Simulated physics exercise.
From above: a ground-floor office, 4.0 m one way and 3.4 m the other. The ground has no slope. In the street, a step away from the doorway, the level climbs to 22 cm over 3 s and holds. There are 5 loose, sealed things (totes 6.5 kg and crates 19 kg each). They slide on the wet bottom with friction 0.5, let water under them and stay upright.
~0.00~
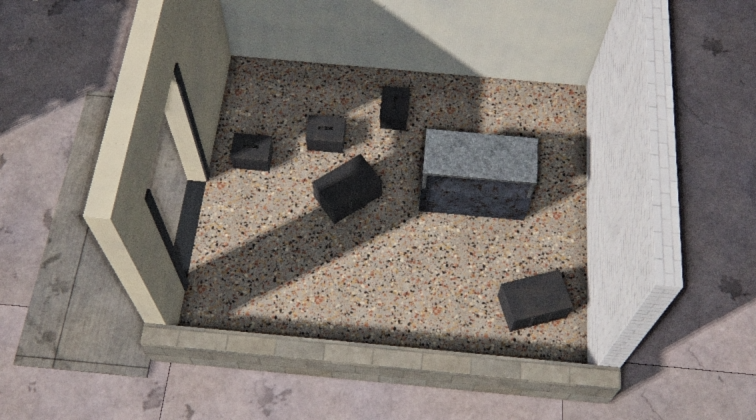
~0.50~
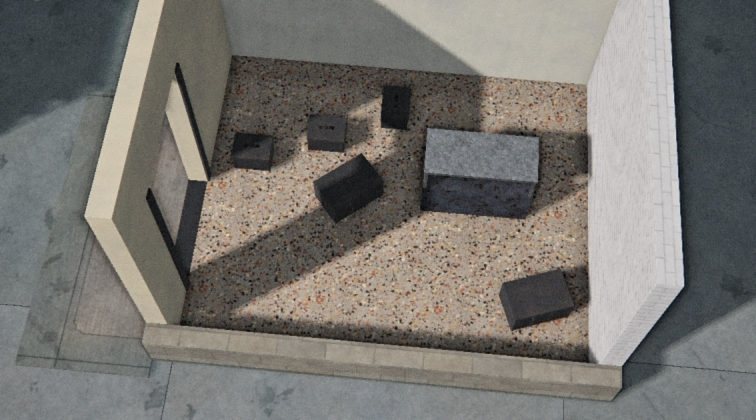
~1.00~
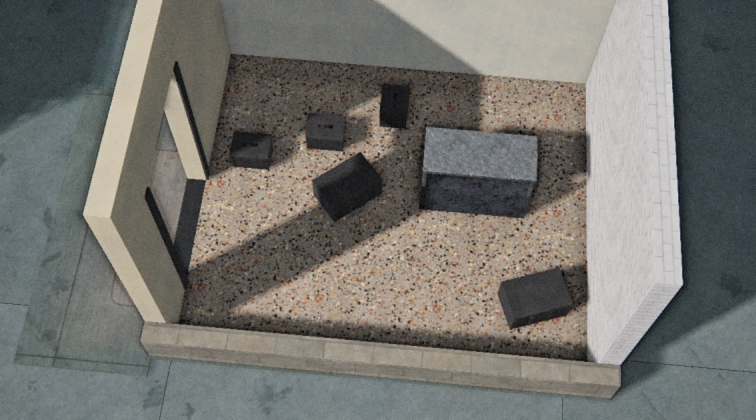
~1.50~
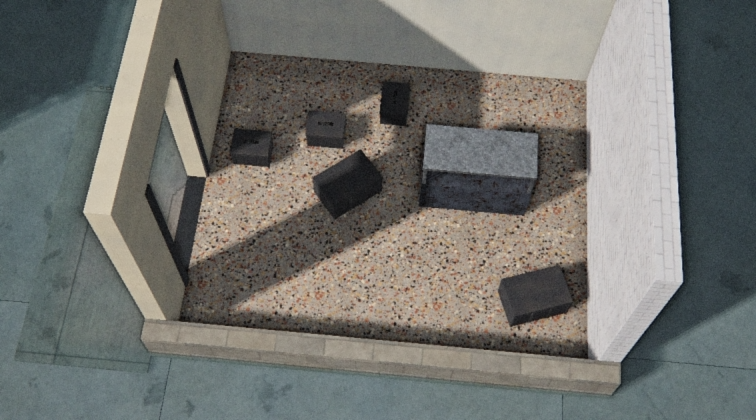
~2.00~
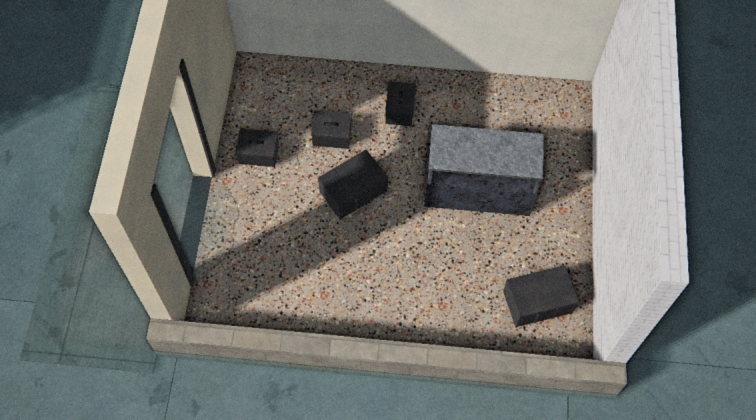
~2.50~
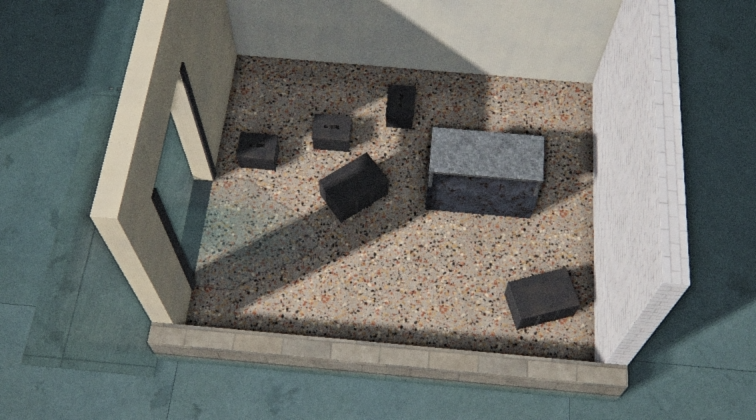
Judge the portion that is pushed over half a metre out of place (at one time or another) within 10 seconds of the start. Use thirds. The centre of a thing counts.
That comes to from one to two thirds.
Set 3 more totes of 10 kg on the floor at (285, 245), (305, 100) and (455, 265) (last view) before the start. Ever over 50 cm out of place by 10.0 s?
In that order: Past it, less, over.
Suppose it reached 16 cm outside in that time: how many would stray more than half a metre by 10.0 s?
In that case 1 of them.
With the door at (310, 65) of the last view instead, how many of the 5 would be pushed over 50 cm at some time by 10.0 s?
Then 4.
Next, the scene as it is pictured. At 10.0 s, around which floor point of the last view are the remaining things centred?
Around (399, 143).
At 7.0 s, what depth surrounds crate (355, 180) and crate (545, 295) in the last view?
Roughly 5 and 11 cm.
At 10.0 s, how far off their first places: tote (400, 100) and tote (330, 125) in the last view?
In that order: 120 cm, 20 cm.
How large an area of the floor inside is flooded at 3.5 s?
About 4.0 m2.
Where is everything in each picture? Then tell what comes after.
The first frame shows a tote at (395, 102) rests on the ground; a tote at (326, 128), on the bottom; water covers 0.0 m2; 0 of 5 have shifted.
The second frame shows a tote at (396, 102), on the bottom; a tote at (327, 128), on the bottom; 0.0 m2 under water; 0 of 5 have shifted.
The third frame shows a tote at (395, 100), on the bottom; a tote at (326, 127) rests on the ground; water covers 0.0 m2; 0 of 5 have shifted.
The fourth frame shows a tote at (395, 98), on the bottom; a tote at (326, 124) rests on the ground; 0.0 m2 under water; 0 of 5 have shifted.
The fifth frame shows a tote at (401, 98), on the bottom; a tote at (331, 124), on the bottom; water covers 0.3 m2; 0 of 5 have shifted.
The sixth frame shows a tote at (401, 101) rests on the ground; a tote at (332, 127), on the bottom; 1.0 m2 under water; 0 of 5 have shifted.
After 3.5 s 0 of 5 are over 50 cm from their spots; 0 afloat.
After 4.5 s 0 of 5 are over 50 cm from their spots; 0 afloat.
After 7.0 s 2 of 5 are over 50 cm from their spots; 2 afloat.
After 10.0 s 2 of 5 are over 50 cm from their spots, and 2 have been at some point; 3 afloat.
